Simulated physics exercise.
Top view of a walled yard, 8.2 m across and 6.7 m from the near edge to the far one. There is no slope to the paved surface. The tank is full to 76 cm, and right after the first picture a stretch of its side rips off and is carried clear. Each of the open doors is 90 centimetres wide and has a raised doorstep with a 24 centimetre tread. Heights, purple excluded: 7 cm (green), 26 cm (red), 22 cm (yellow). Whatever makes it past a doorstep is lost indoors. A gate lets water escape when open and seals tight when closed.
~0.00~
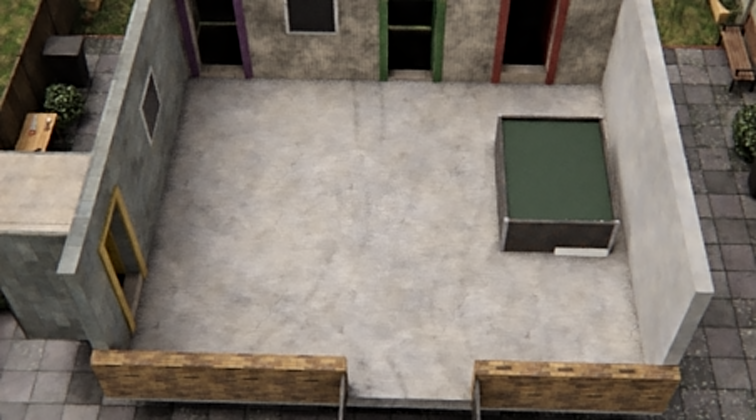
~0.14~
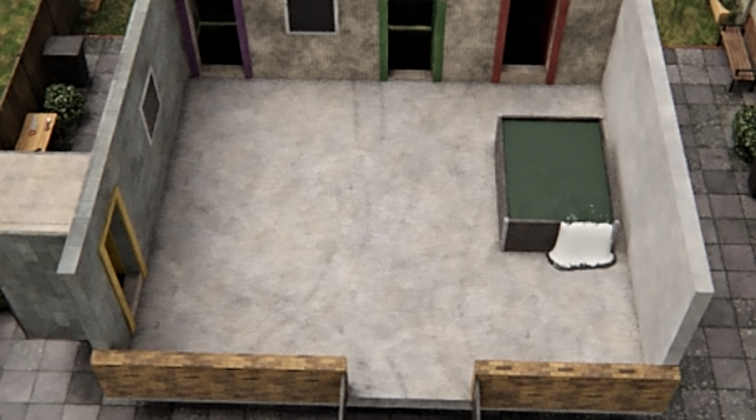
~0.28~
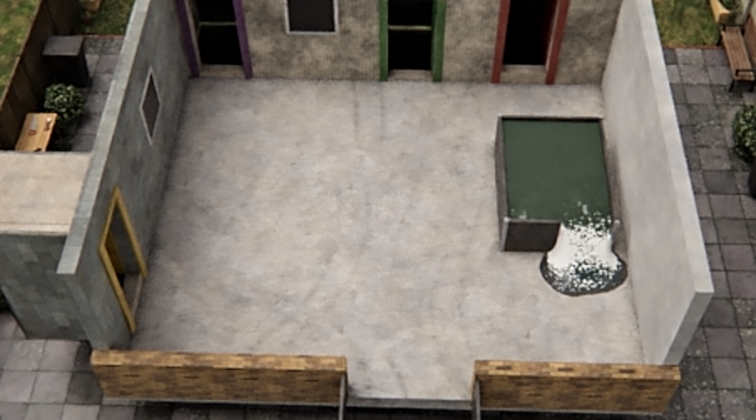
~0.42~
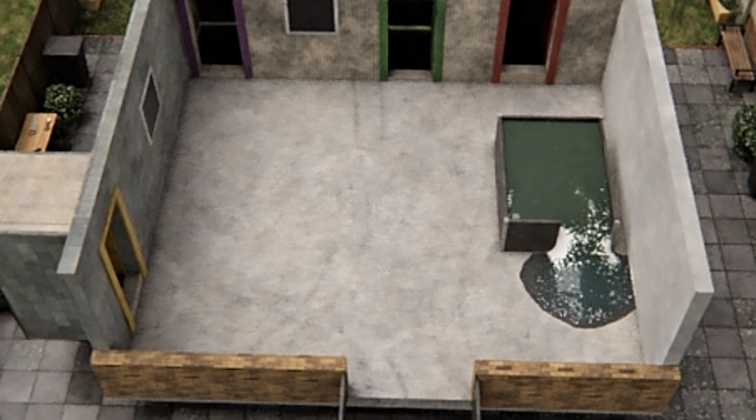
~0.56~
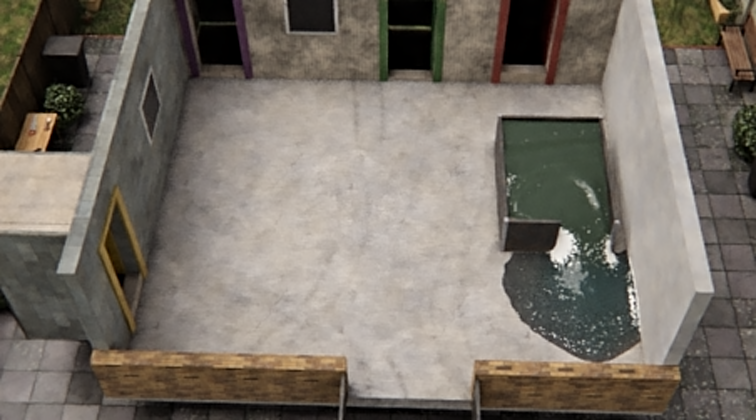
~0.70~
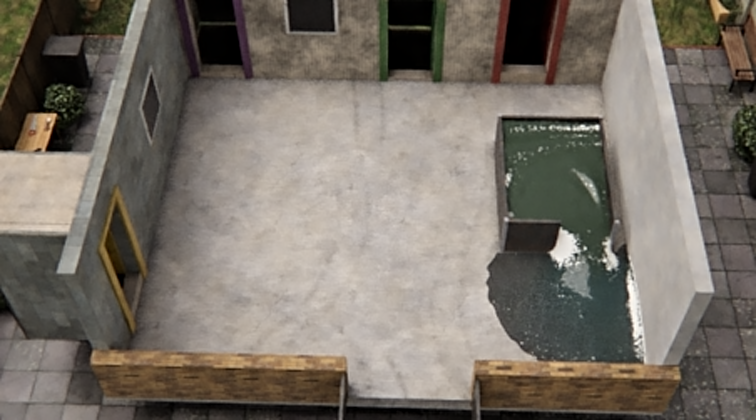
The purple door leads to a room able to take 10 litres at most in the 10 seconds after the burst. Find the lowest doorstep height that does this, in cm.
The lowest height is about 10.5 cm.
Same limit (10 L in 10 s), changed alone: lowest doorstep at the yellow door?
For yellow: Close to 12.5 cm.
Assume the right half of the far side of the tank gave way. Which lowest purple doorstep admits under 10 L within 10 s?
Roughly 12.0 cm.
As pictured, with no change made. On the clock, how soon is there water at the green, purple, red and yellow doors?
Front arrival: Green 9.5 seconds, purple 7.0 seconds, red 6.0 seconds, yellow 4.0 seconds.
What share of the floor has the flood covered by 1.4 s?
Approximately 10 %.
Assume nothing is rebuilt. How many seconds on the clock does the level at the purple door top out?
I'd say near 8.0 seconds.
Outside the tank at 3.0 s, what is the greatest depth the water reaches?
Roughly 36 cm.
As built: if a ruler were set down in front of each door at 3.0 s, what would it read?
Lab note, depth in cm: Green 0; purple 0; red 0; yellow 0.
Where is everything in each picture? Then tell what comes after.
In the first frame, the tank at (555, 170) is whole and still, 76 cm deep; the purple door at (216, 39) is dry.
In the second frame, the gap is at (583, 240), the front 0.4 m out at (561, 267); the back of the tank holds 76 cm.
In the third frame, water pours out at (582, 242) and has run 0.8 m, to (567, 291); about 11 cm deep outside, 76 cm at the back.
In the fourth frame, the front is at (574, 322), 1.4 m from the gap at (582, 242); 2.0 m2 of floor is wet, 76 cm left at the back.
In the fifth frame, water pours out at (582, 242) and has run 2.0 m, to (585, 355); about 7 cm deep outside, 75 cm at the back.
In the sixth frame, water pours out at (582, 242) and has run 2.6 m, to a hidden place; about 6 cm deep outside, 69 cm at the back; 6.9 m in a straight line remain to the purple door at (216, 39).
After 1.4 s water covers 10 % of the floor, deepest (57 cm) near (632, 390); it has not reached the purple door.
After 3.0 s water covers 25 % of the floor, deepest (36 cm) near (597, 389); it has not reached the purple door.
After 10.0 s water covers 80 % of the floor, deepest (13 cm) near (186, 90); 12 cm at the purple door, 8 litres in over its 11 cm doorstep.
At the purple door as built, the water arrived by 7.1 s and peaked near 14 cm at 7.8 s.
Run again over the same 10 s with other heights there, 25 litres in over 8.5 cm, 4 litres over 12 cm. The limit of 10 litres is kept from about 10.5 cm up.
